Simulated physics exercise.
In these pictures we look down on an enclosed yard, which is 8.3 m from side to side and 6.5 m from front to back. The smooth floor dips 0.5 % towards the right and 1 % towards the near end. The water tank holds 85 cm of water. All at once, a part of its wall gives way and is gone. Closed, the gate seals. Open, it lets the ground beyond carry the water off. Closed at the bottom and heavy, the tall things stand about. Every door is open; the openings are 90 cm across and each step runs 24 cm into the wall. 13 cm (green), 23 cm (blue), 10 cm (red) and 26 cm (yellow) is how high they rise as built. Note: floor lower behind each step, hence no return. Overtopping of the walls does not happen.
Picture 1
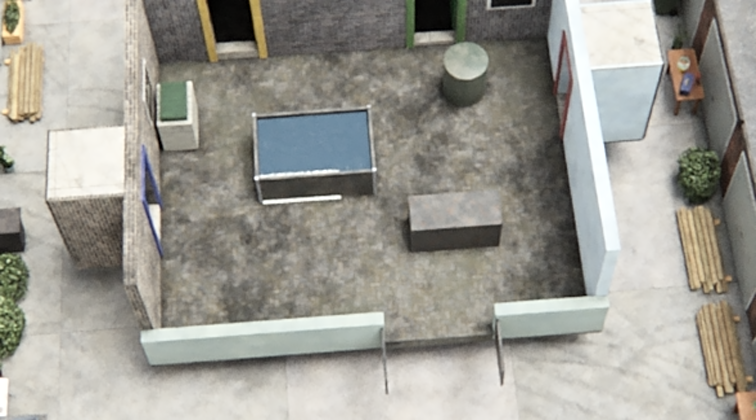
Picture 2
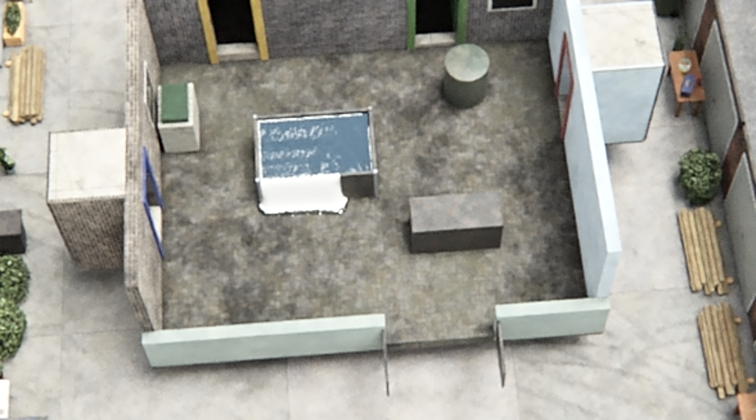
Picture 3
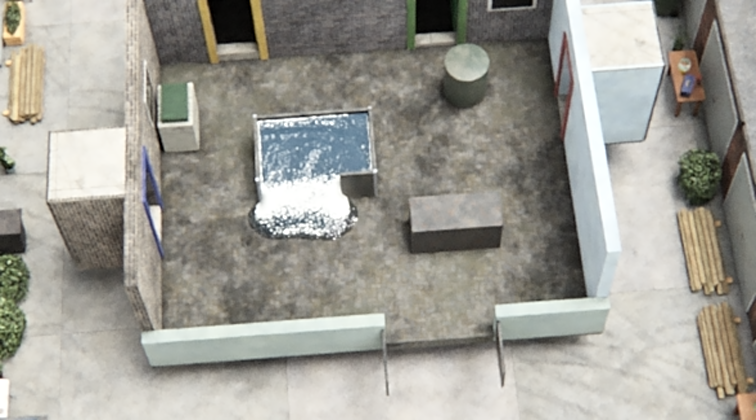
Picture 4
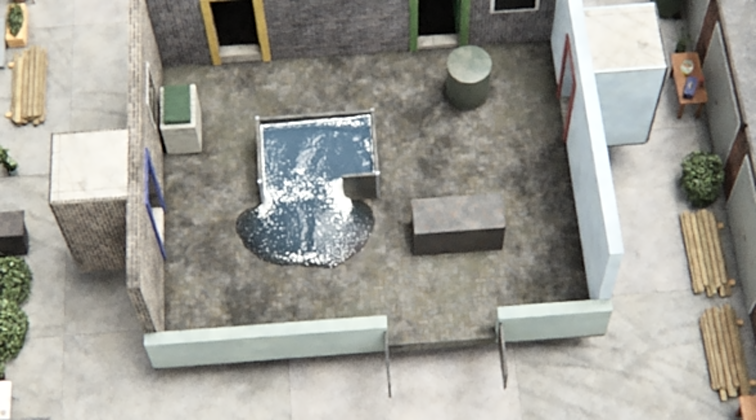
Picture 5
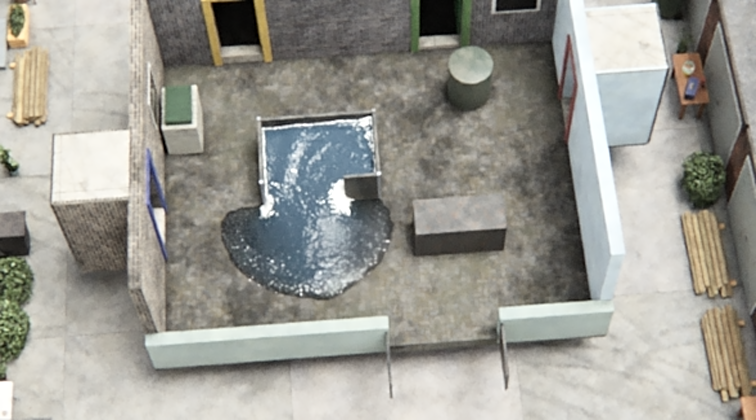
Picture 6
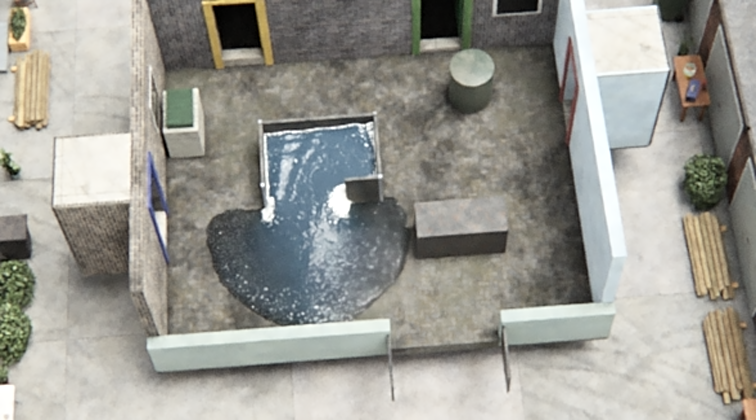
The clip opens on a walled yard seen from above, with a rectangular tank of still blue water near a gray block. Part of the tank's near wall vanishes and white, foamy water pours out, then spreads across the floor in a widening, rounded dark pool towards the near wall.
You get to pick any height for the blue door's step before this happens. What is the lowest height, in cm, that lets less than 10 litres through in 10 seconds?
About 6.5 cm.
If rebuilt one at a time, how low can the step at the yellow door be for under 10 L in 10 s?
Yellow - roughly 7.0 cm.
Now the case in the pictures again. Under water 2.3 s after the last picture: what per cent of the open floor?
Roughly 35 percent of the floor is wet.
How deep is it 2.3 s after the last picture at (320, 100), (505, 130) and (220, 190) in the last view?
In order: Around 0, 0 and 0 cm.
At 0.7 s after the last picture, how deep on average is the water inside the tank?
Around 38 cm deep on average.
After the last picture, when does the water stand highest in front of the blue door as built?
Peak time: About 2.6 s.
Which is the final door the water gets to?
The green door.
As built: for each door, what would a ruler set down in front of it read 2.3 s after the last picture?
Depths in cm - green: 0, blue: 12, red: 0, yellow: 0.
Then, 0.7 s after the last picture water covers 25 % of the floor, deepest (46 cm) near (298, 335); it has not reached the blue door.
Then, 2.3 s after the last picture water covers 35 % of the floor, deepest (32 cm) near (168, 353); 12 cm at the blue door, 0 litres in over its 23 cm step.
Then, 9.3 s after the last picture water covers 95 % of the floor, deepest (10 cm) near (596, 322); 6 cm at the blue door, 0 litres in over its 23 cm step.
At the blue door as built, the water peaked near 12 cm, 2.5 s after the last picture.
With a step of 5 cm, 22 litres would have come in within the 10 s; with 8 cm, 4 litres. So under 10 litres takes about 6.5 cm.
